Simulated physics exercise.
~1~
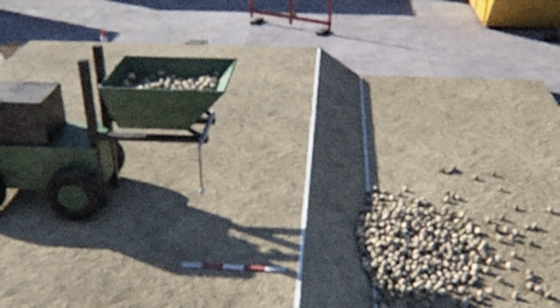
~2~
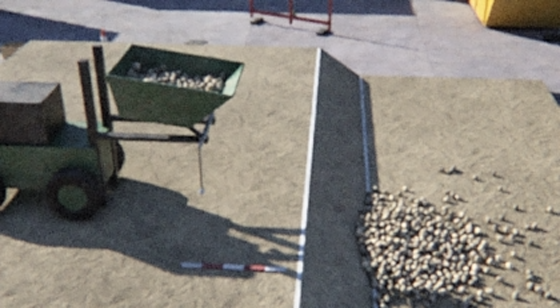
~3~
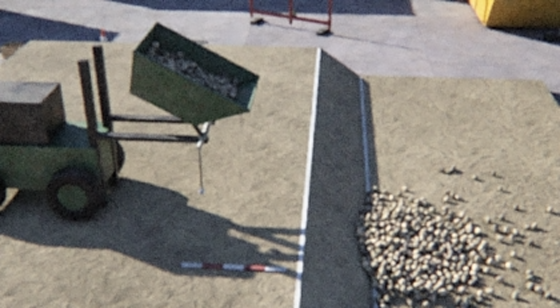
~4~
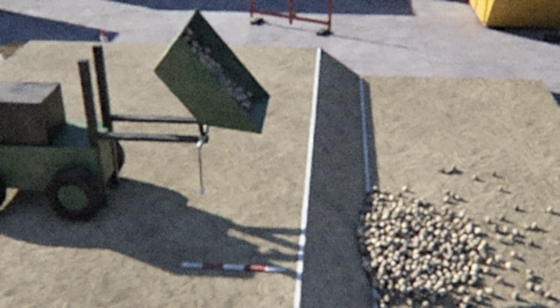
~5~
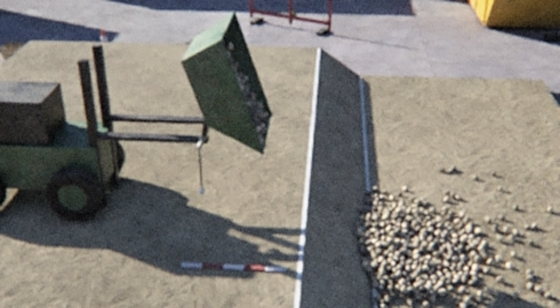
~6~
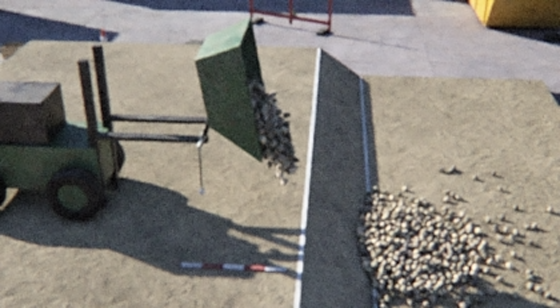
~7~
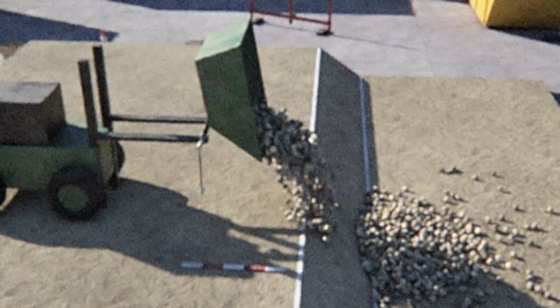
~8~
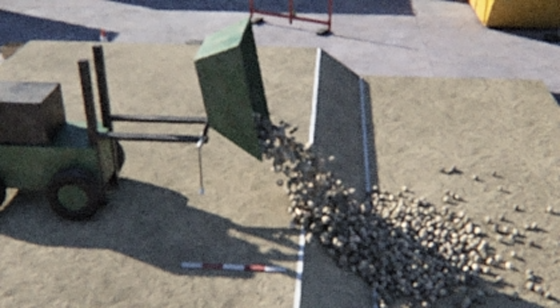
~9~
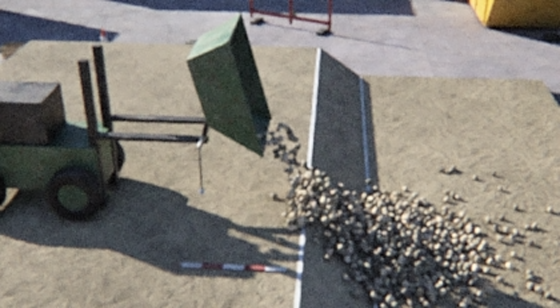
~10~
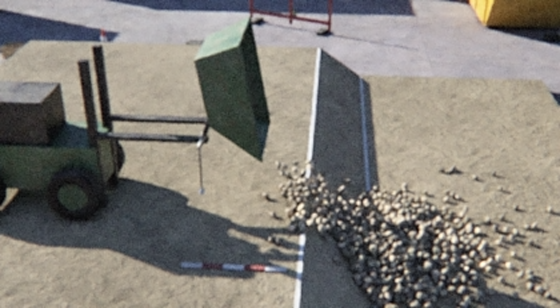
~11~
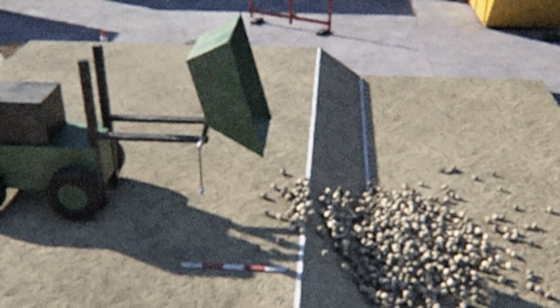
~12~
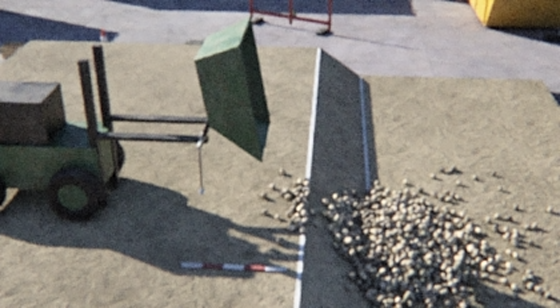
At first, a green forklift on the left holds a skip of pale, rounded stones level, while an earlier heap lies at the foot of a bank to the right. The skip tilts forward, steeper and steeper, and the stones slide toward its lower lip. Nearly upright, it lets them pour out in a thick stream that lands around the white line at the top and runs down the slope into the old heap. The skip jerks back and forward, shaking out the last stones. It ends empty and steeply tipped, with stones covering part of the slope, a few left on top, and a larger heap below.
